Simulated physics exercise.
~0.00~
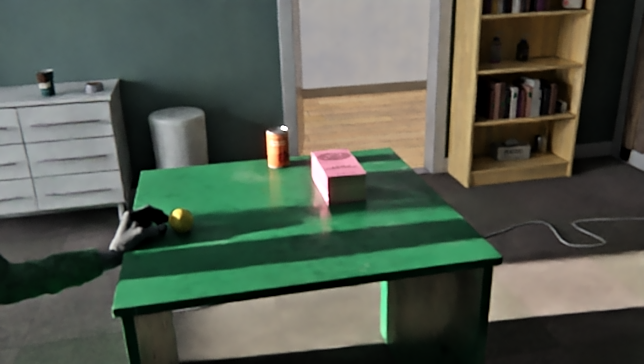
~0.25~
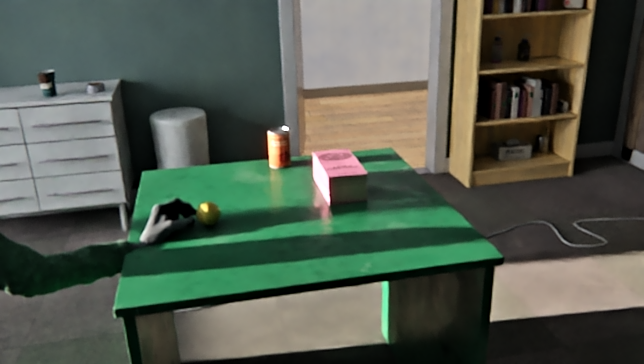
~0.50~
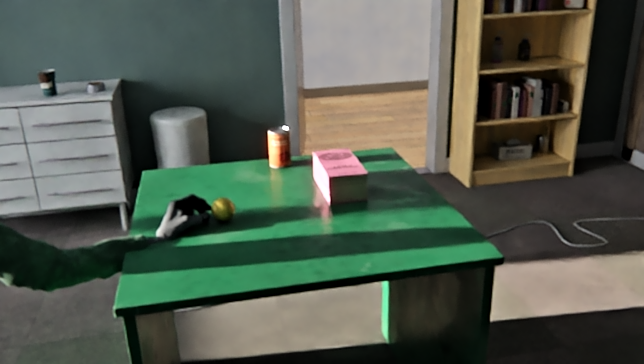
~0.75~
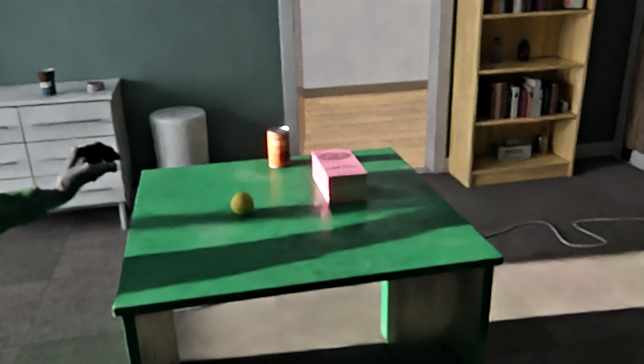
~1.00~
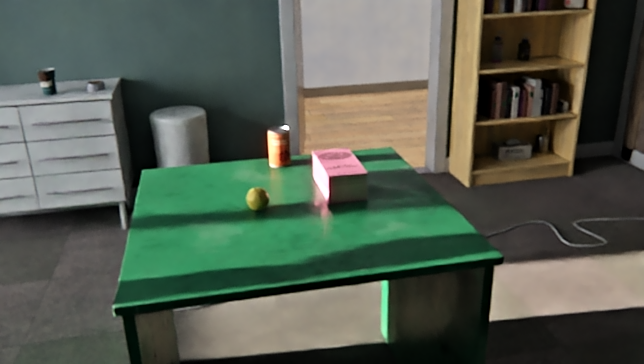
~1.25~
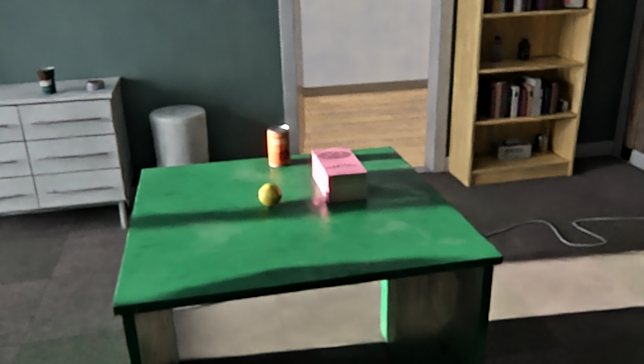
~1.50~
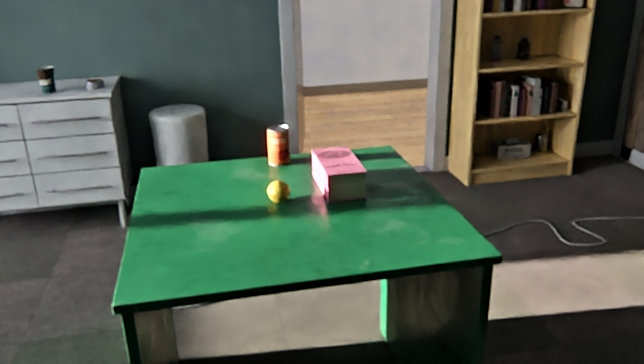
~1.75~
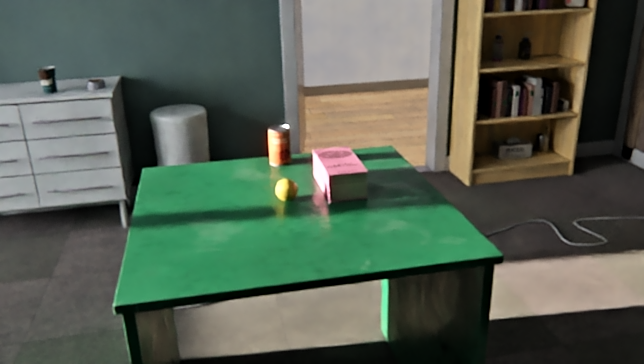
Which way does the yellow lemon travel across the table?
The yellow lemon moves to the right, toward the pink book.
